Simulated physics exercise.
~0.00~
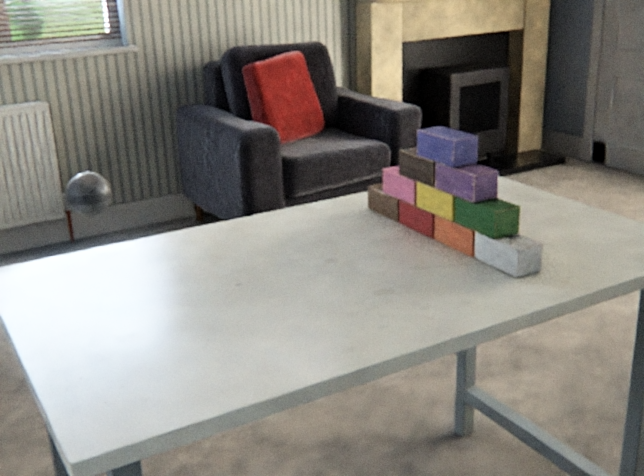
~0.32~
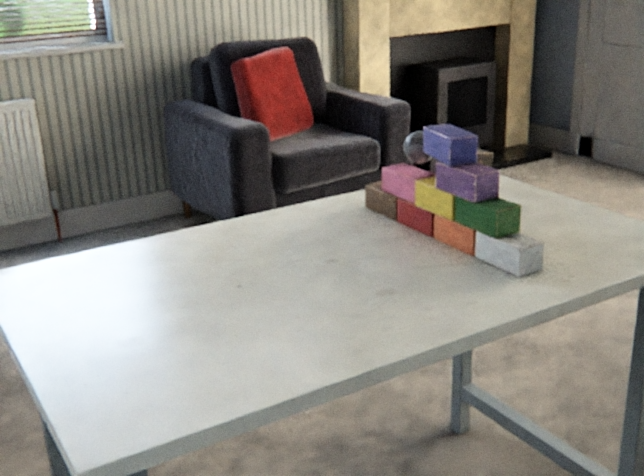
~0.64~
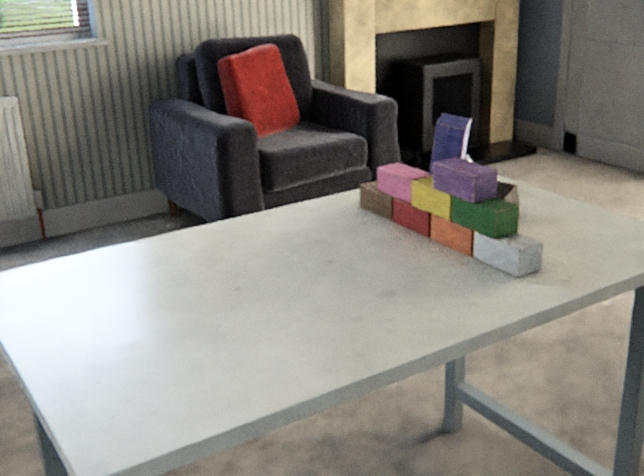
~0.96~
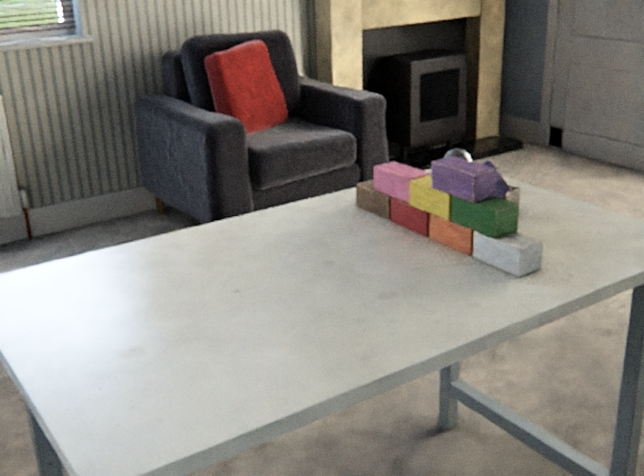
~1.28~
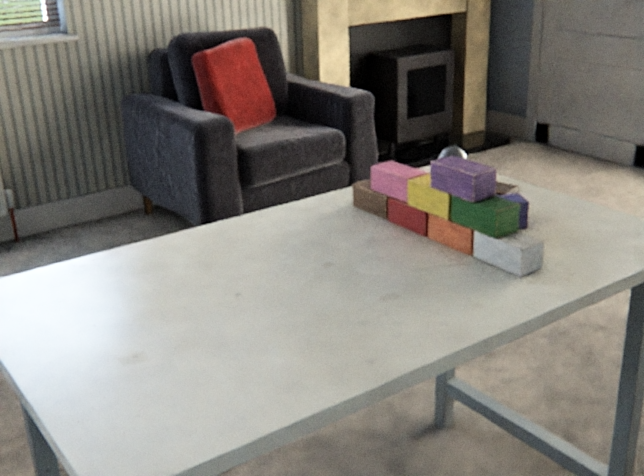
A pale table stands in a living room, seen from slightly above as the view drifts sideways, with a dark armchair holding a red cushion and a fireplace behind it. A stepped stack of coloured blocks sits toward the right, topped by a blue block. A shiny grey ball flies in from the left and passes behind the upper blocks. The blue block tips over and tumbles down behind the purple one, while the black block is knocked out of place. The blue block ends lying behind the green block, the ball partly hidden behind the otherwise standing stack.
